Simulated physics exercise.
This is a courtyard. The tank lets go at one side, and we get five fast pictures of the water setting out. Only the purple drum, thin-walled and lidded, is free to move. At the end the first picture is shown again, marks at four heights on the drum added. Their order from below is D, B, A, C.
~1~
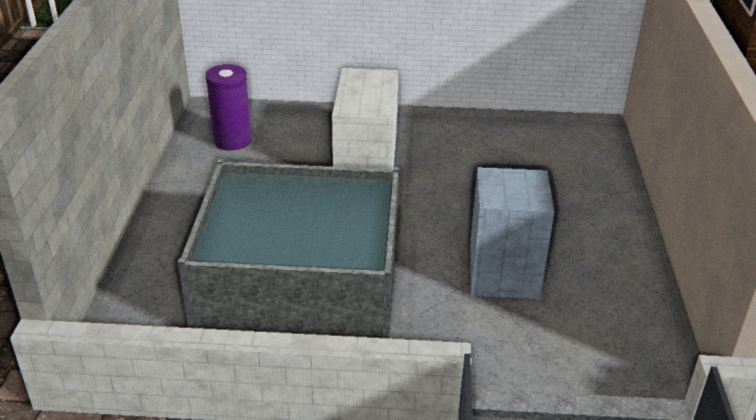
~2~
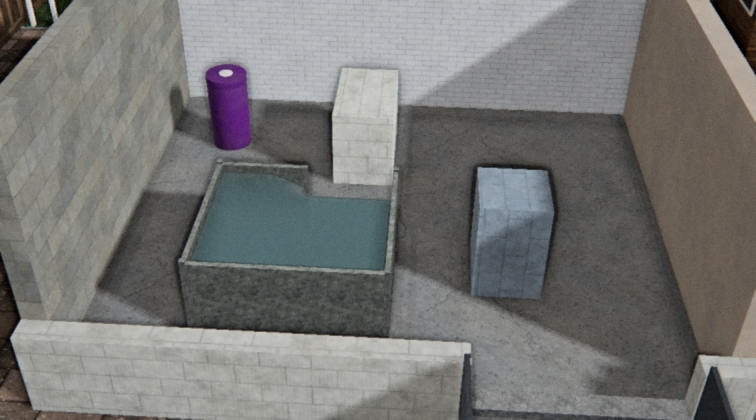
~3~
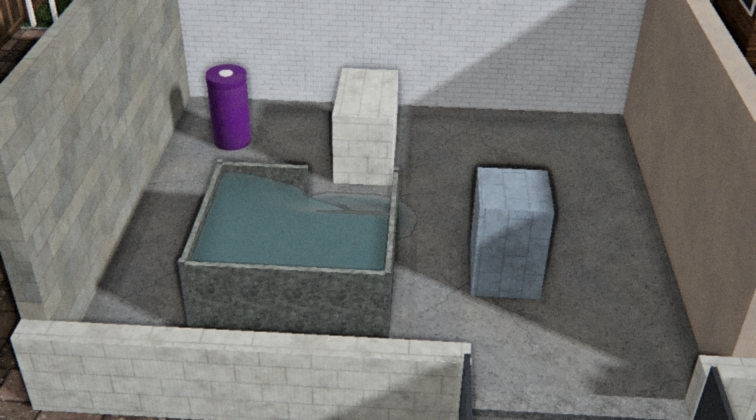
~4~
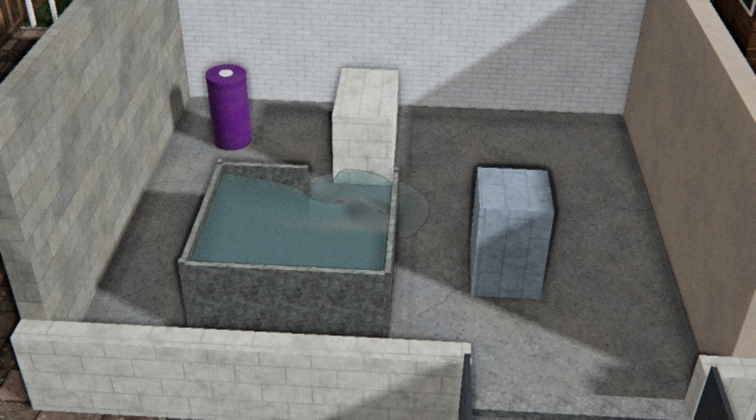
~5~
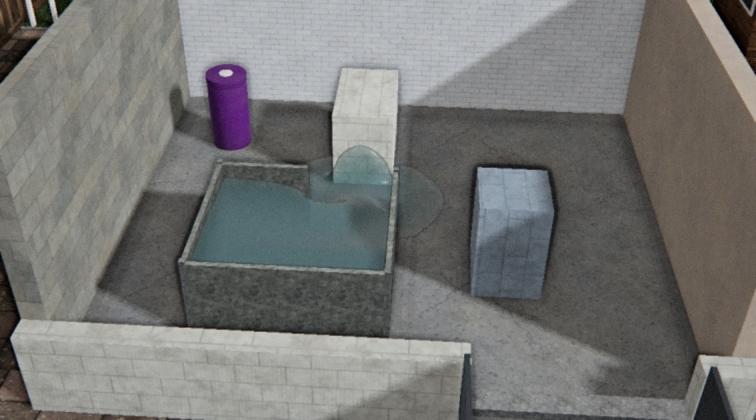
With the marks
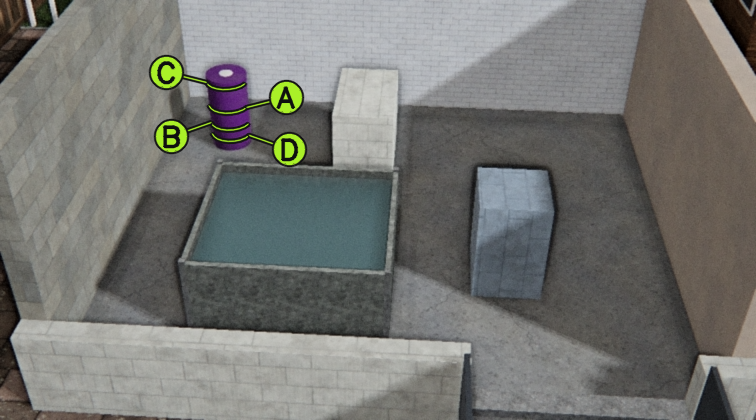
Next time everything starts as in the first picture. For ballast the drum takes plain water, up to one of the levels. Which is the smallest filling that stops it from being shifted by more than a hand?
Go for B.
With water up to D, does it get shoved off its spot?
Yes, it does.
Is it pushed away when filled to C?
No, not at all.
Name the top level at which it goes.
That would be D.
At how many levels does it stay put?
Three.
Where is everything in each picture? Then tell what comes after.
Lid of the purple drum at (226, 73); tank full, its middle at (297, 220); open gate at (583, 353).
Water covers 2 % of the ground, mostly out of sight from here.
Water covers 4 % of the ground, mostly out of sight from here.
Water covers 6 % of the ground, mostly out of sight from here.
Lid of the purple drum at (226, 73); water covers 8 % of the ground, mostly out of sight from here.
On the marked copy, A at (225, 113); B at (227, 130); C at (222, 89); D at (228, 141); from the bottom up D, B, A, C.
If A is chosen, it does not move.
If B is chosen, it does not move.
If C is chosen, it does not move.
If D is chosen, it is pushed about its own width away.
